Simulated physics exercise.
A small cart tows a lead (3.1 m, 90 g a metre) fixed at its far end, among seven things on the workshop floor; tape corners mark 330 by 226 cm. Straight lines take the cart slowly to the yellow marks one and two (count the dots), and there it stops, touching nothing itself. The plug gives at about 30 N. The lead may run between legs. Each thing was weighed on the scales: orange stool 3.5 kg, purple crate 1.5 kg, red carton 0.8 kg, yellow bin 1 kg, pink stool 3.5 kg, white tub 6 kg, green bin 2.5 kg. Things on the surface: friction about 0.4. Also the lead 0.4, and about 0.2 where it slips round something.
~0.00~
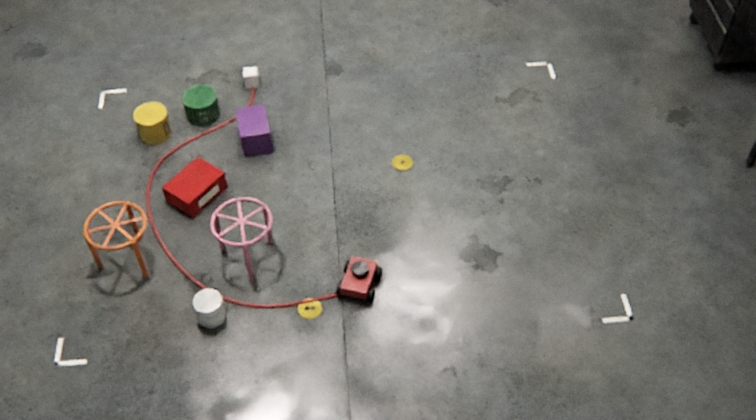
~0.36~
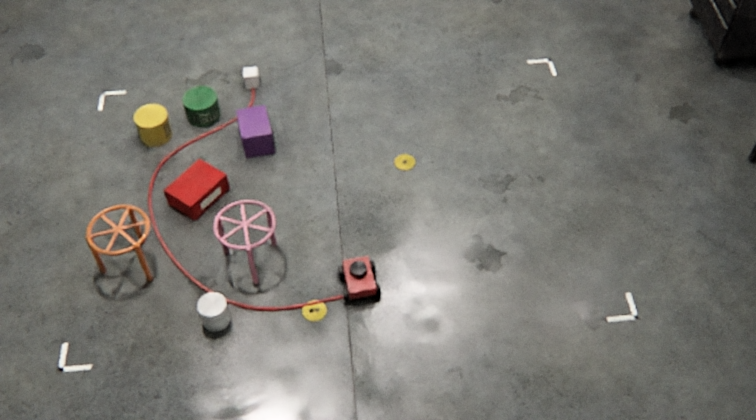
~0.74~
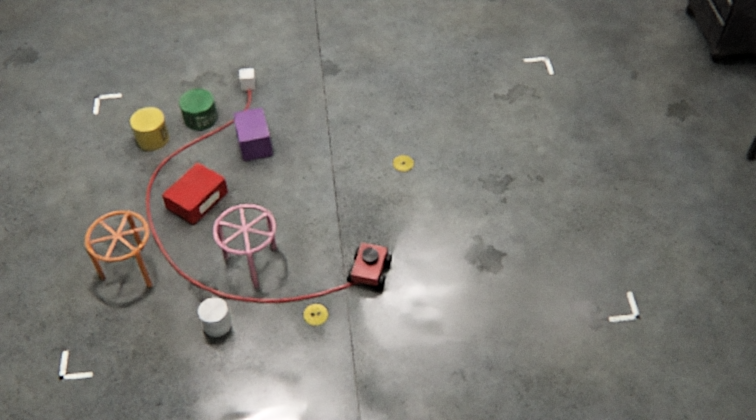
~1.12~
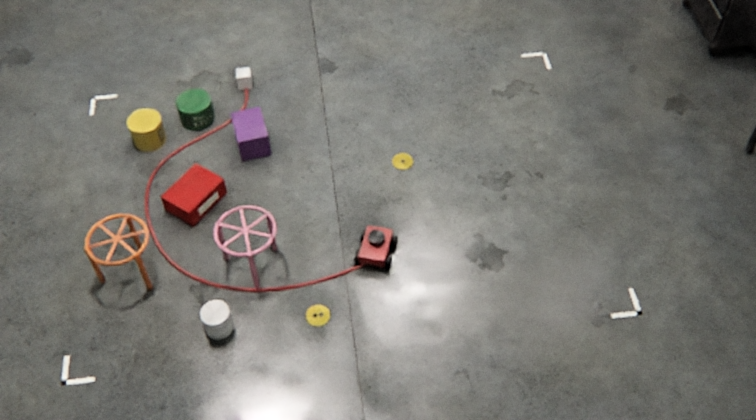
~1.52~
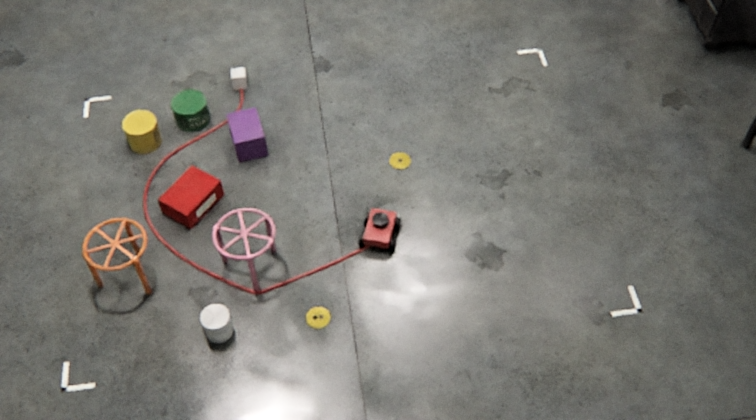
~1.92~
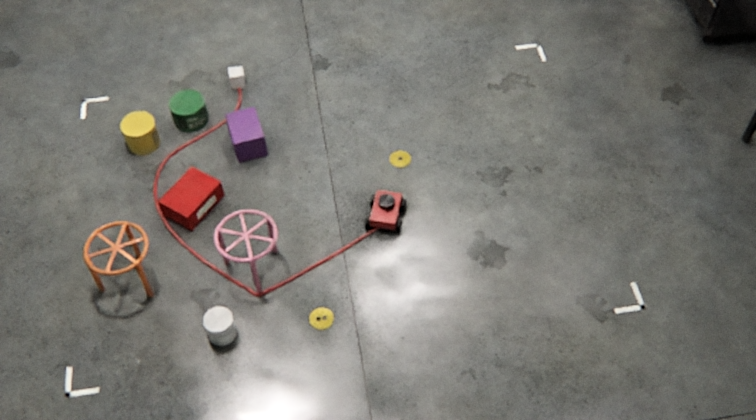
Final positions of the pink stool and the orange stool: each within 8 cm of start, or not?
Final: Pink stool within. Orange stool within.
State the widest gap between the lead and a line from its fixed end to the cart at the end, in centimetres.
Max deviation from straight line at end: Approx. 40 cm.
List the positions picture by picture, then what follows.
The first frame shows pink stool (241, 220); orange stool (115, 224); marks (403, 163) (310, 309); lead runs through (169, 154) (203, 287) (302, 302); cart (357, 291).
In the second frame, lead runs through (307, 305); cart (361, 291).
In the third frame, lead runs through (316, 295); cart (368, 277).
In the fourth frame, lead runs through (324, 279); cart (374, 259).
In the fifth frame, lead runs through (331, 264); cart (378, 241).
The sixth frame shows pink stool (246, 234); orange stool (116, 247); lead runs through (177, 237) (342, 250); cart (385, 222).
At 3.3 s, cart at (395, 168), 5 N at the fixed end; red carton 16 cm off its start.
At 4.6 s, cart at (377, 205), lead slack at the fixed end; red carton 26 cm off its start.
At 6.0 s, cart at (348, 264), lead slack at the fixed end; red carton 26 cm off its start at (232, 186).
At 7.3 s, cart at (322, 317), lead slack at the fixed end; red carton 26 cm off its start.
At 7.7 s, cart at (322, 317), lead slack at the fixed end; pink stool 0 cm off its start at (246, 234), orange stool 0 cm off its start at (116, 247), red carton 26 cm off its start at (232, 186).
